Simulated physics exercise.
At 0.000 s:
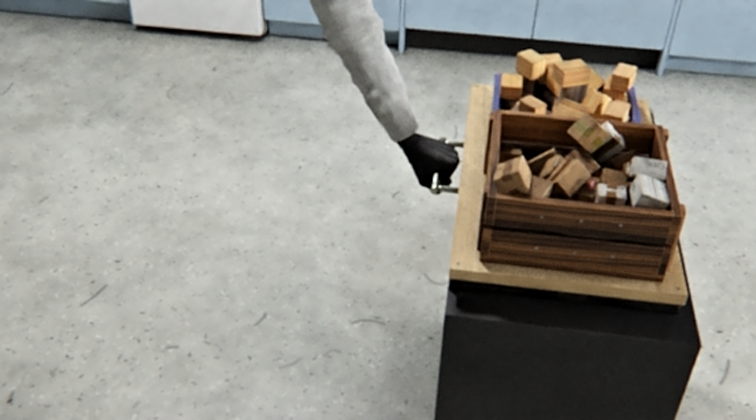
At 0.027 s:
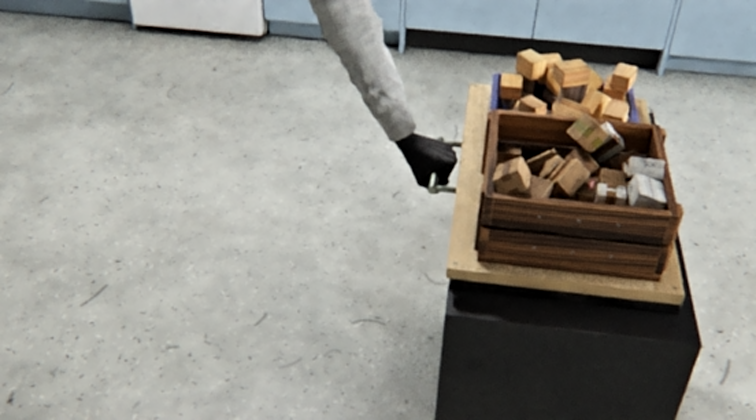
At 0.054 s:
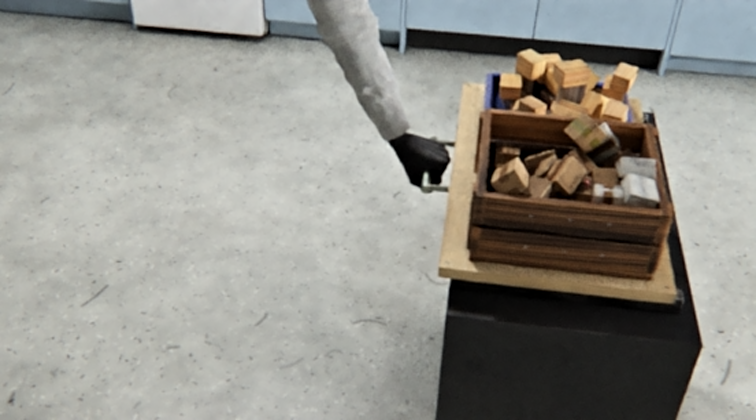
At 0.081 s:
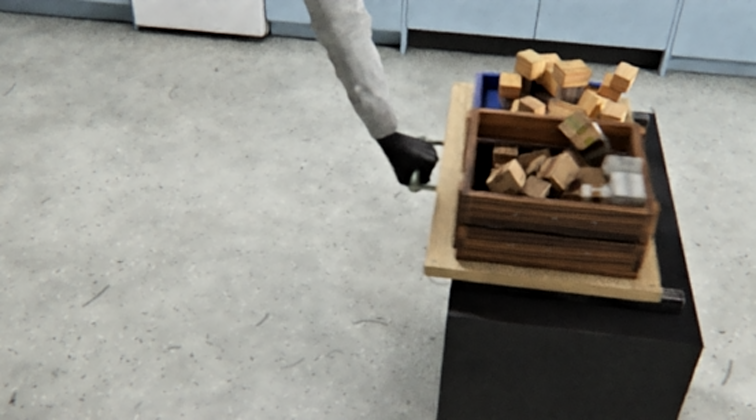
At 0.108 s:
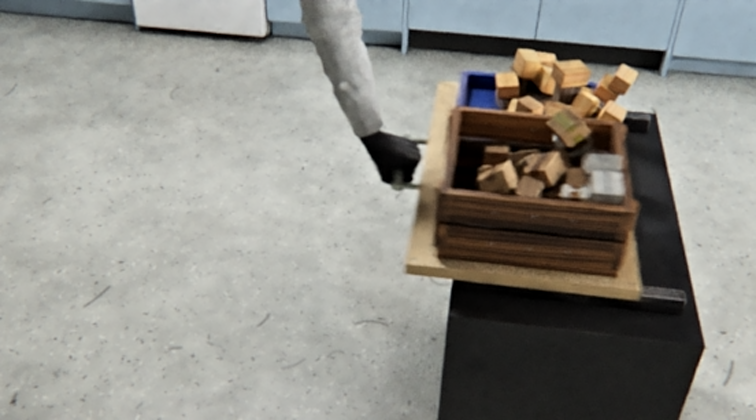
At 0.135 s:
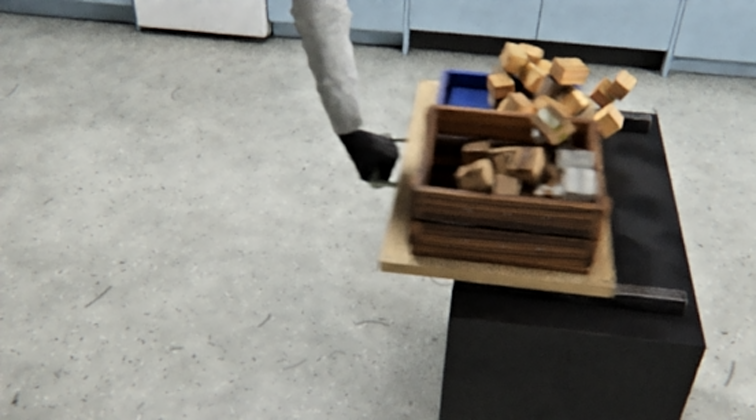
In the video, a gloved hand pulls a shelf holding a wooden tray and a blue tray leftward across a black base, while the wooden blocks piled in the trays shift toward the right and some lean past the blue tray's edge.
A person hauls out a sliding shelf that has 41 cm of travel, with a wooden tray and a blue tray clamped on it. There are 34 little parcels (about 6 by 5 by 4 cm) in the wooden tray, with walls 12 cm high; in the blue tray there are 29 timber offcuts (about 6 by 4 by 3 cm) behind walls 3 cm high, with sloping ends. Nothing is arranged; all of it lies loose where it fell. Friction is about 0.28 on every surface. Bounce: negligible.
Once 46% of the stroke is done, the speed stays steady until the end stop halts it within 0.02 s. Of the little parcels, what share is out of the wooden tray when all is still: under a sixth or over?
It sheds less than a sixth of them.
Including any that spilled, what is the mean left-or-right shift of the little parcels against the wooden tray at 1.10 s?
Mean shift: About 4 cm, leftward.
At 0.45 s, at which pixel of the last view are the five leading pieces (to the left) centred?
Mean place: Roughly (247, 80).
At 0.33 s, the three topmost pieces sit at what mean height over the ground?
About 96 cm.
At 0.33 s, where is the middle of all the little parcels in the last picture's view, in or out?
They're centred near (327, 167).
After 0.25 s, end of travel.
After 0.33 s, the wooden tray has all 34 and the blue tray is down by 8 of 29.
After 0.45 s, the wooden tray is down by 1 of 34 and the blue tray is down by 13 of 29.
After 0.67 s, the wooden tray is down by 1 of 34 and the blue tray is down by 14 of 29.
Final count (at 1.10 s), the wooden tray is down by 1 of 34 and the blue tray is down by 14 of 29. Asked share, 1 of 34, 3 per cent.
